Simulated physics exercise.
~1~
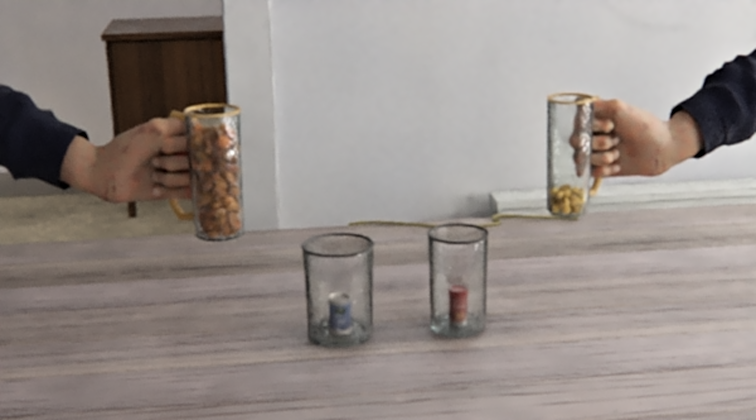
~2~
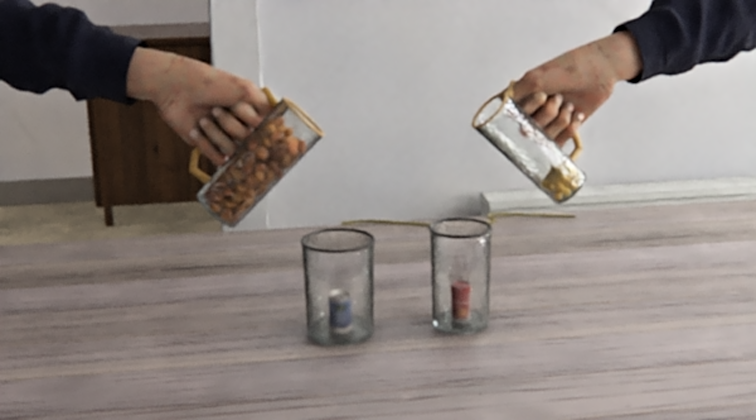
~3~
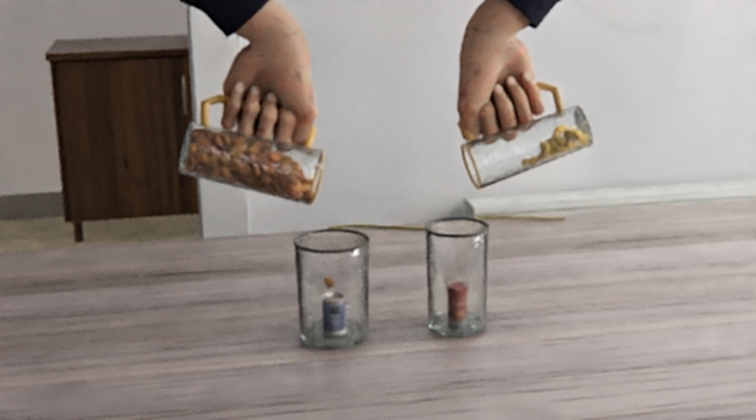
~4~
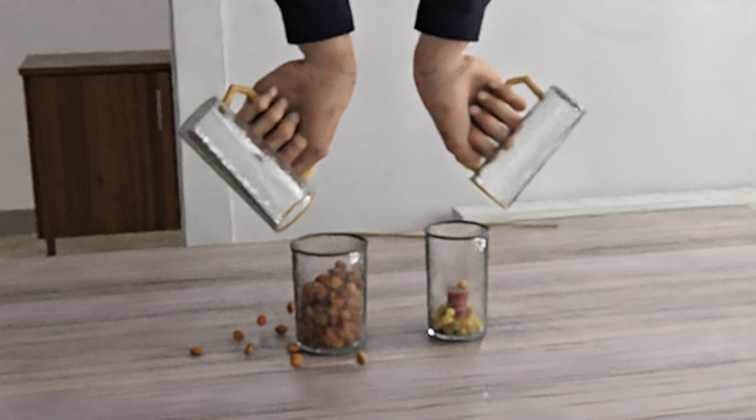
Two hands hold clear, yellow-handled cups above a pale wooden table, seen from the front and slightly above, with a grey-white wall and brown cabinet behind. The left cup is nearly full of orange-brown nuts, while the right holds a little yellow filling. Below, one glass contains a small blue object and the other a red one. The hands move inward and tip the cups until they point downward, pouring into the glasses. Nuts bury the blue object, with several scattered on the table, while the red object still shows above its shallow yellow layer.
